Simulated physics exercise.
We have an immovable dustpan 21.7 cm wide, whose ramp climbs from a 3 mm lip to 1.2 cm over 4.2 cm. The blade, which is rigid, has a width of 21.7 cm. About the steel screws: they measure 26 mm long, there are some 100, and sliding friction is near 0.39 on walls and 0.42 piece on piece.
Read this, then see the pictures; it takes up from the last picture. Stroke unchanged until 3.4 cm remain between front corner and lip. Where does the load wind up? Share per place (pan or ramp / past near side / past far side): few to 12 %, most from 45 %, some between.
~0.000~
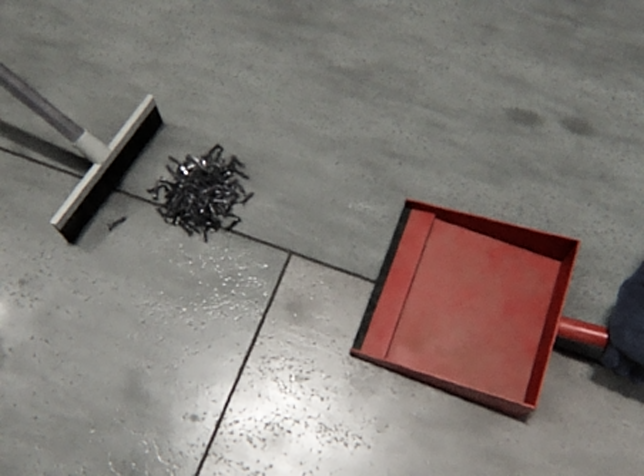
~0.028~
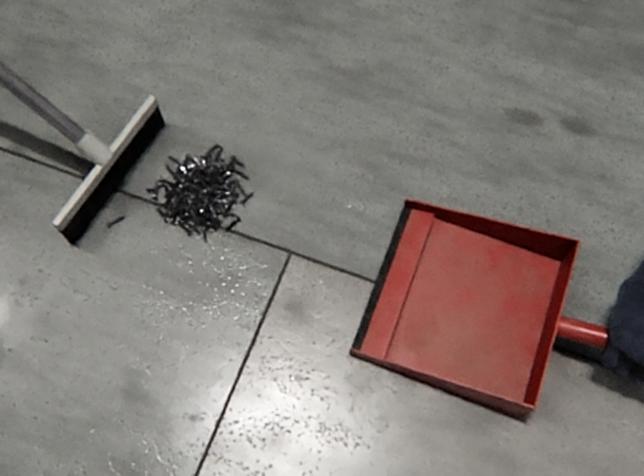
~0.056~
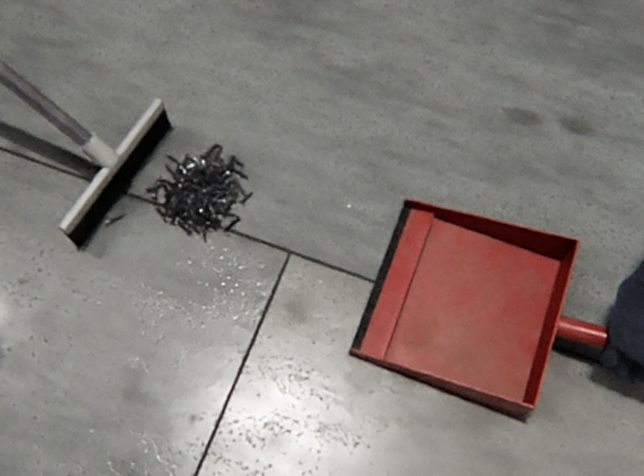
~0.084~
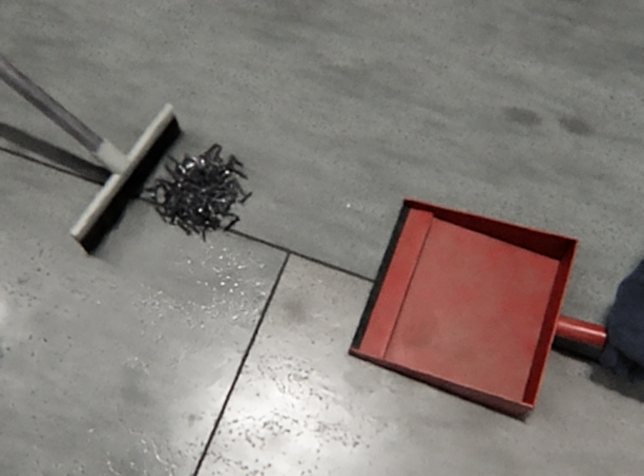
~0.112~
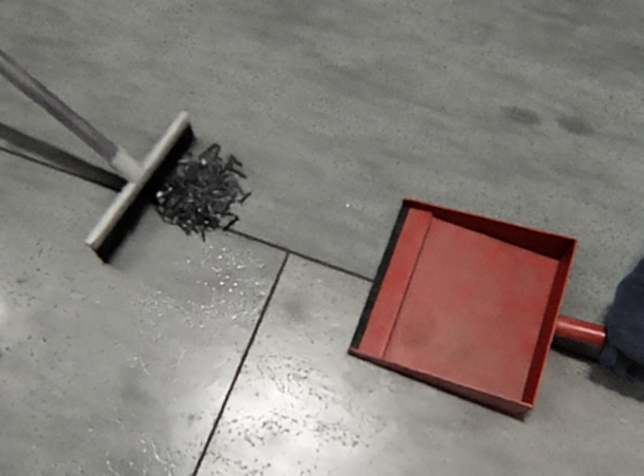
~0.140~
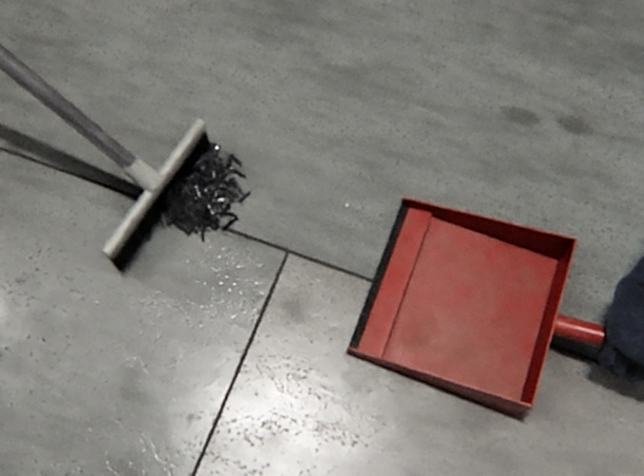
In the pan or on its ramp: Some. Past the pan's near side: Few. Past the pan's far side: Few.
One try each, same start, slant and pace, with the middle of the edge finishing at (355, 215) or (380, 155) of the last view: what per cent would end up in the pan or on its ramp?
About 20 and 5 per cent.
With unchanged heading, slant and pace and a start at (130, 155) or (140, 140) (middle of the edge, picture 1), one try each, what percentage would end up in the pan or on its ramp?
Roughly 35 % and 35 %.
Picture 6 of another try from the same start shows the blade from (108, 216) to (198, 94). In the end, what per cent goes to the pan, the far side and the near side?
Per cent by place - pan 0, far side 25, near side 0.
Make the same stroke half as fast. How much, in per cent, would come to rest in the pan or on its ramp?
Some 5 %.
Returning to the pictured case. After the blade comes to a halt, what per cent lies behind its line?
About 0 percent.
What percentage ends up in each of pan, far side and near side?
Final shares - pan: 35%, near side: 5%, far side: 0%.
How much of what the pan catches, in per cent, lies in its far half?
Roughly 50 in a hundred.
Then, at 0.28 s, middle of the blade 17 cm from the lip; 0 % over the lip, far side 0 %, near side 0 %.
After 0.38 s, middle of the blade 8 cm from the lip; 0 % over the lip, far side 0 %, near side 0 %.
Then, at 0.61 s, middle of the blade 5 cm from the lip; 35 % over the lip, far side 0 %, near side 5 %.
At rest (1.4 s), pan 35 %, near side 5 %, far side 0 %, in front of the lip or behind the blade 65 %.
